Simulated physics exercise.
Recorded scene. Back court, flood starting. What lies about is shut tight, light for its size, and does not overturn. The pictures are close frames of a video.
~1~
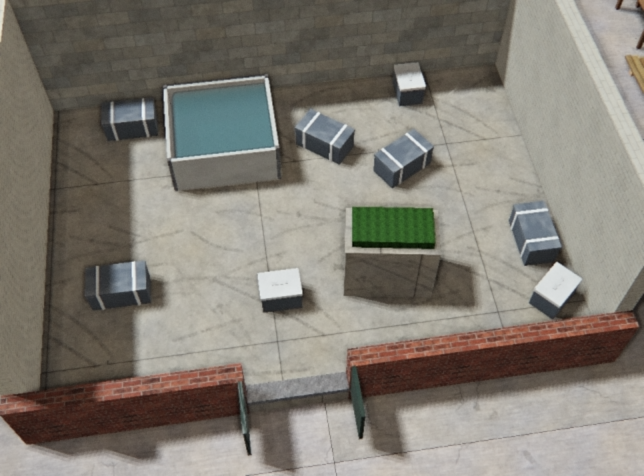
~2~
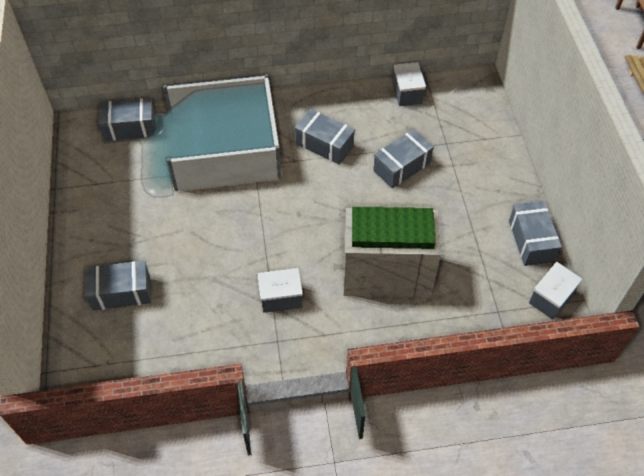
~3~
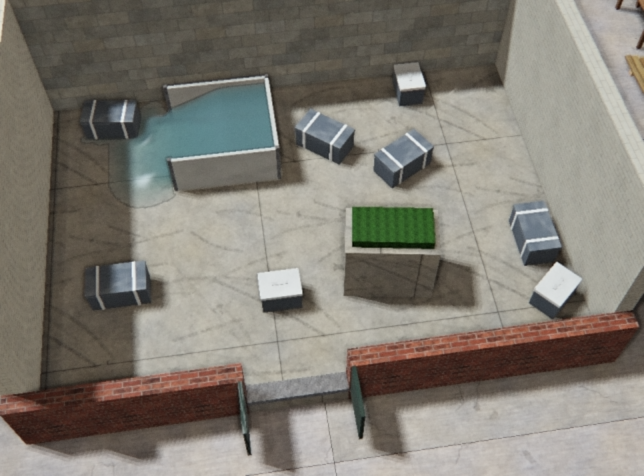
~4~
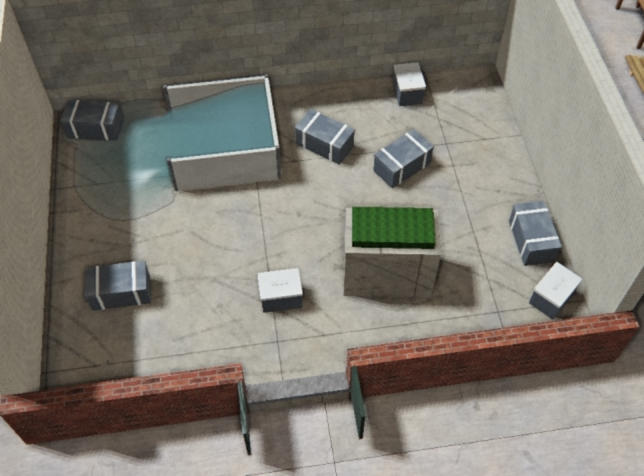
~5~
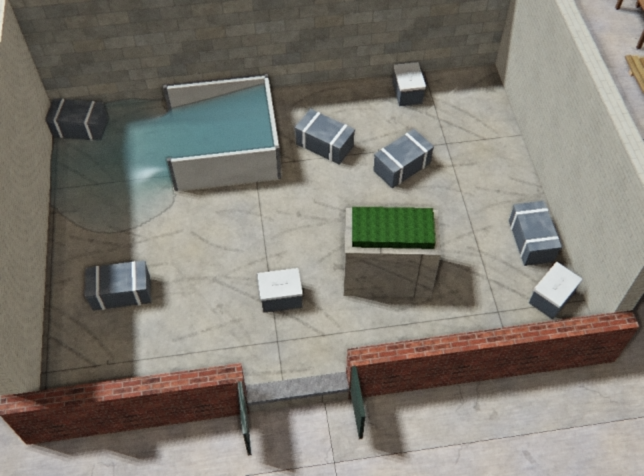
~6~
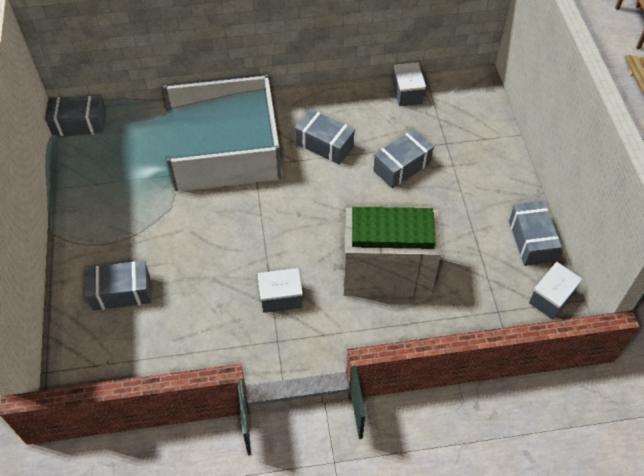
At first, a walled tank brimming with water stands at the back of a court scattered with strapped trunks and pale boxes. Its left side opens and water pours out across the floor, pushing the nearest trunk leftward to beside the left wall, while the other trunks and boxes stay put.
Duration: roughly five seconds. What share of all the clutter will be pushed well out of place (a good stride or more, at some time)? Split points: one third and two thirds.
The part that gets shoved well aside falls short of a third.
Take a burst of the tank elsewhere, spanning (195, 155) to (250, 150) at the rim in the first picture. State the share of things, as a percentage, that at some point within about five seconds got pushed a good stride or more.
About 20 %.
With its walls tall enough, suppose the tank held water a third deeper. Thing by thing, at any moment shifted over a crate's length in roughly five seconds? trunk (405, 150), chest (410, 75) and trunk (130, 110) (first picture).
Answers, in the order asked: Stayed within the threshold, went past the threshold, went past the threshold.
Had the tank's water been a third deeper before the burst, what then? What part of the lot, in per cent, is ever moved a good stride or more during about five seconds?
About 40 %.
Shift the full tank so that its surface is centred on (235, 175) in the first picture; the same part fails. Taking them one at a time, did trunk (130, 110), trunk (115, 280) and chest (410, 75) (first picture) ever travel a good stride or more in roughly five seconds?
In order: Went well off, went well off, remained close by.
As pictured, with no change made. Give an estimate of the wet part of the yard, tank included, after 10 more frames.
Around 25 percent.
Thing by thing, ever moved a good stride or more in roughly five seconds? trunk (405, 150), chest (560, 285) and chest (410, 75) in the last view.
Per the list: First remained close, second remained close, third remained close.
A moment on, 1 of 8 are well off their spots; 1 afloat.
Next, 0 of 8 are well off their spots; 1 afloat.
Later, 2 of 8 are well off their spots; 2 afloat.
In the end, 2 of 8 are well off their spots, and 2 have been at some point; 2 afloat.
